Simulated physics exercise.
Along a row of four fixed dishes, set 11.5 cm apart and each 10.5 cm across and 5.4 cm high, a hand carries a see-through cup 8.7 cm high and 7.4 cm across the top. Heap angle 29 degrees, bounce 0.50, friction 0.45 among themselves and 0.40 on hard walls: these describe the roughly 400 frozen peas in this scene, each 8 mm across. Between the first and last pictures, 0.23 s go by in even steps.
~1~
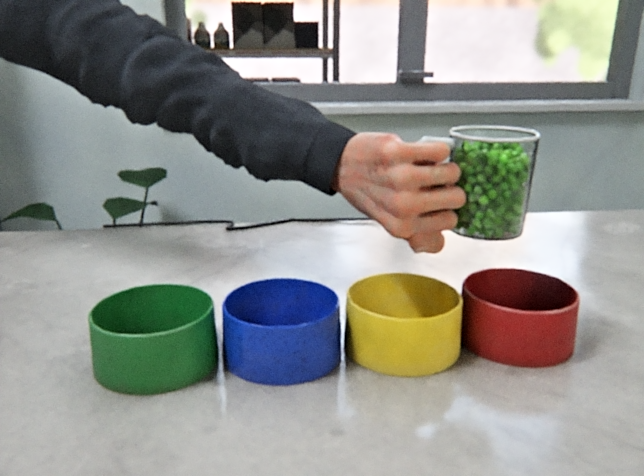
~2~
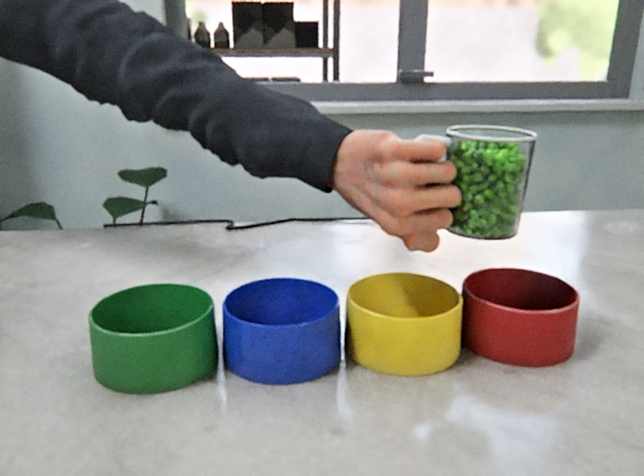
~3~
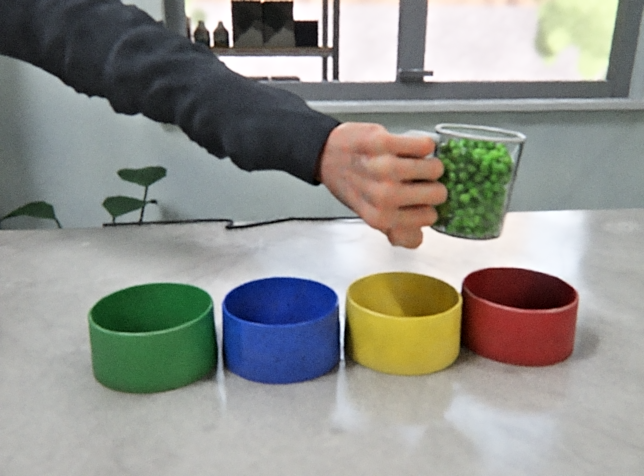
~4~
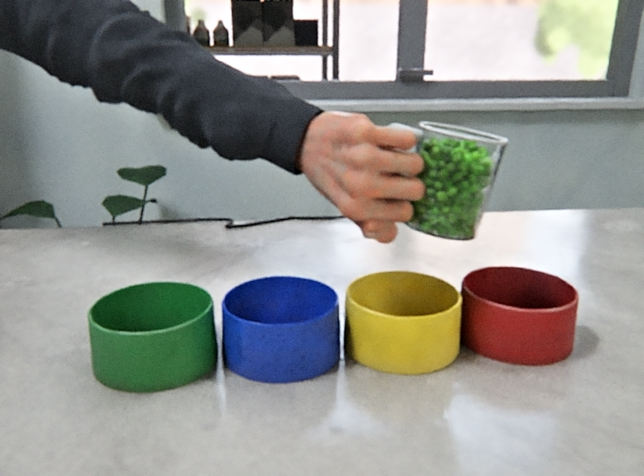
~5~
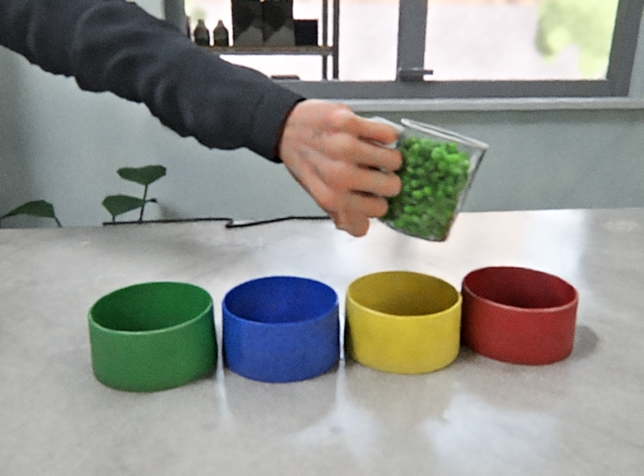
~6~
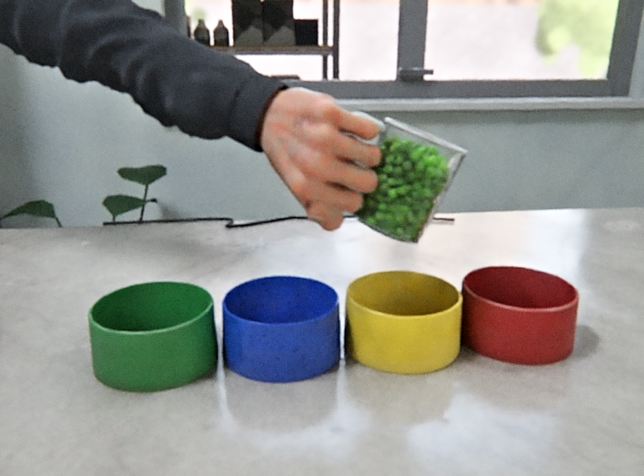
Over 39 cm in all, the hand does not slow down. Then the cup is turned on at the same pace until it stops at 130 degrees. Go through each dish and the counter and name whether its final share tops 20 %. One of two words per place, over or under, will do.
My prediction: Red: Holds at most a fifth. Blue: Holds at most a fifth. Green: Holds more than a fifth. Yellow: Holds at most a fifth. Counter: Holds at most a fifth.
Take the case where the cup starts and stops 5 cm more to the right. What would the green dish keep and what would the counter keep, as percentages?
Shares in that case - green 90 / counter 0.
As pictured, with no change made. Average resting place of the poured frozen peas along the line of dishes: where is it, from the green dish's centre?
1 cm to the left.
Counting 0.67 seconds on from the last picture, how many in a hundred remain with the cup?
I'd estimate some 85 per cent of the load.
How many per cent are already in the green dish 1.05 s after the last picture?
Close to 85 percent of the load.
Then, 0.40 s after the last picture, tilt 73 degrees; cup holds 100 %.
Then, 0.67 s after the last picture, tilt 108 degrees; cup holds 85 %, green 10 %.
Then, 1.05 s after the last picture, tilt 130 degrees; cup holds 0 %, green 85 %.
In the end, red 0 %, blue 0 %, green 90 %, yellow 0 %, counter 10 %.
